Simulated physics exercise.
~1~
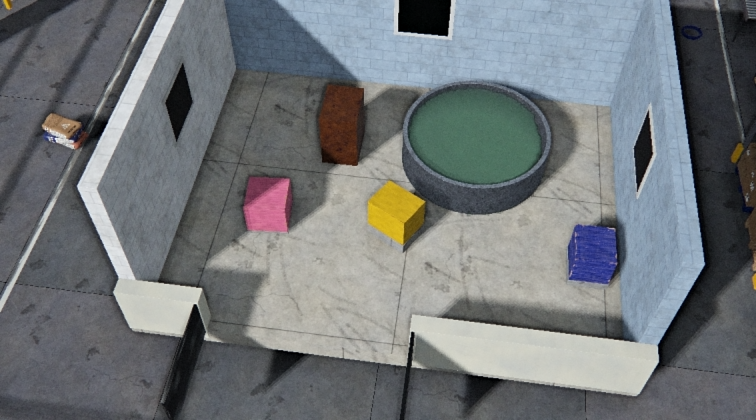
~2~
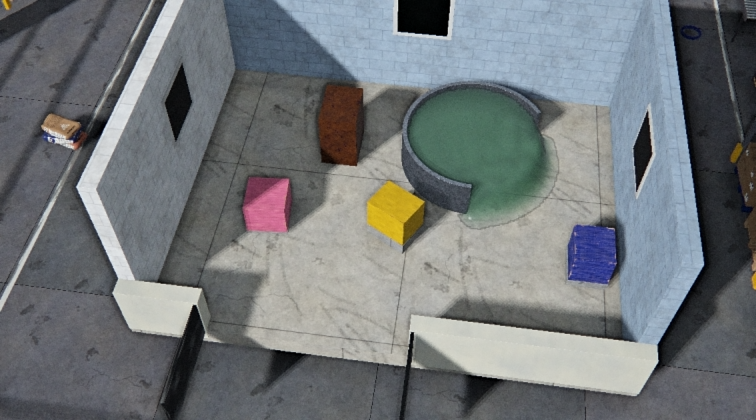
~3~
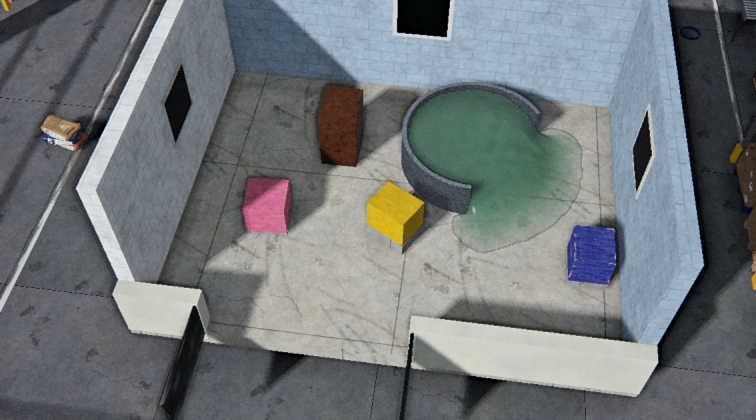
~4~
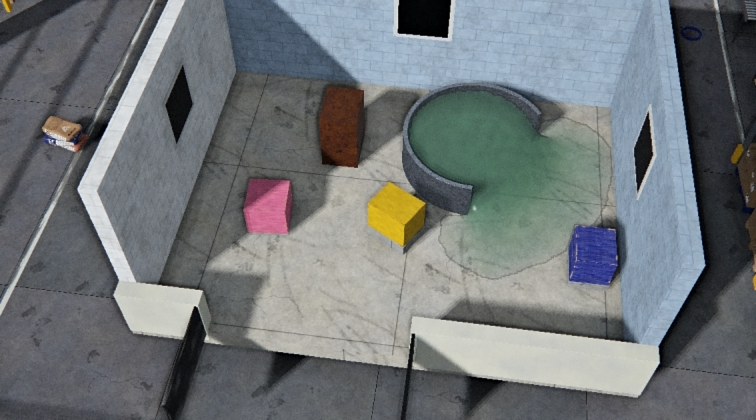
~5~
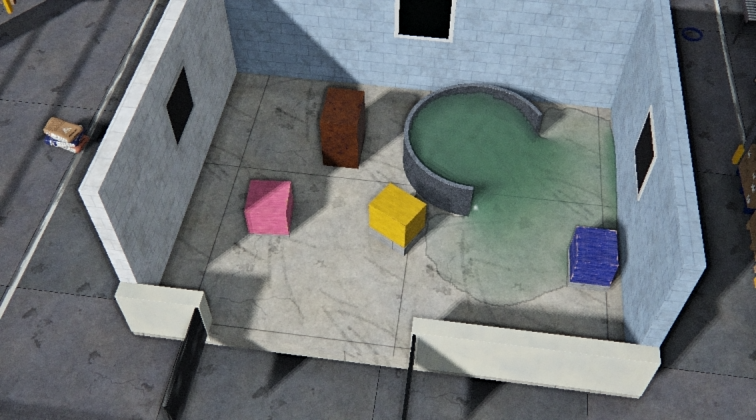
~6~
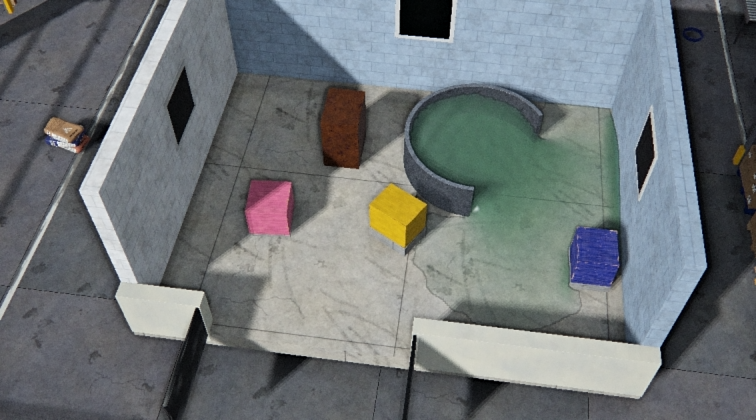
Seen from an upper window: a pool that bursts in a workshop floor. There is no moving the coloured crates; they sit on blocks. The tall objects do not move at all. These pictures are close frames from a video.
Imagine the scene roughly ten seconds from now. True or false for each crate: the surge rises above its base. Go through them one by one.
Pink crate: True; blue crate: True; yellow crate: False.
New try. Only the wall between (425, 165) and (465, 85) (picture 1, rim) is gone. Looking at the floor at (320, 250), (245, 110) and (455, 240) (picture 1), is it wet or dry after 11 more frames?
So it's liquid at the first, liquid at the second and nothing at the third.
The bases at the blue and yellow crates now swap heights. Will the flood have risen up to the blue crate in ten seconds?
The blue one is reached.
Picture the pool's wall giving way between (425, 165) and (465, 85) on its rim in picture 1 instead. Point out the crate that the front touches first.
The crate marked yellow.
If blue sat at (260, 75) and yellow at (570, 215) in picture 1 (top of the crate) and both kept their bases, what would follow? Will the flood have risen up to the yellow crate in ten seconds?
I'd say the yellow crate gets flooded.
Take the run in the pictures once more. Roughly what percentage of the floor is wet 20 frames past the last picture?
Some 50 per cent.
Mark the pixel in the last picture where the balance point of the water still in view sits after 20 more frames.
Roughly (515, 218) in the last picture.
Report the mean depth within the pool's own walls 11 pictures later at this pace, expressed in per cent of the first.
I make it 32 per cent.
A moment on, water covers 30 % of the floor; the pink crate not reached, the blue crate water round its plinth, the yellow crate water round its plinth.
Next, water covers 30 % of the floor; the pink crate not reached, the blue crate water round its plinth, the yellow crate water round its plinth.
Then, water covers 50 % of the floor; the pink crate not reached, the blue crate water round its plinth, the yellow crate water round its plinth.
Later, water covers 90 % of the floor; the pink crate water round its plinth, the blue crate water round its plinth, the yellow crate water round its plinth.
In the end, water covers 100 % of the floor; the pink crate was topped, the blue crate was topped, the yellow crate stayed above the water.
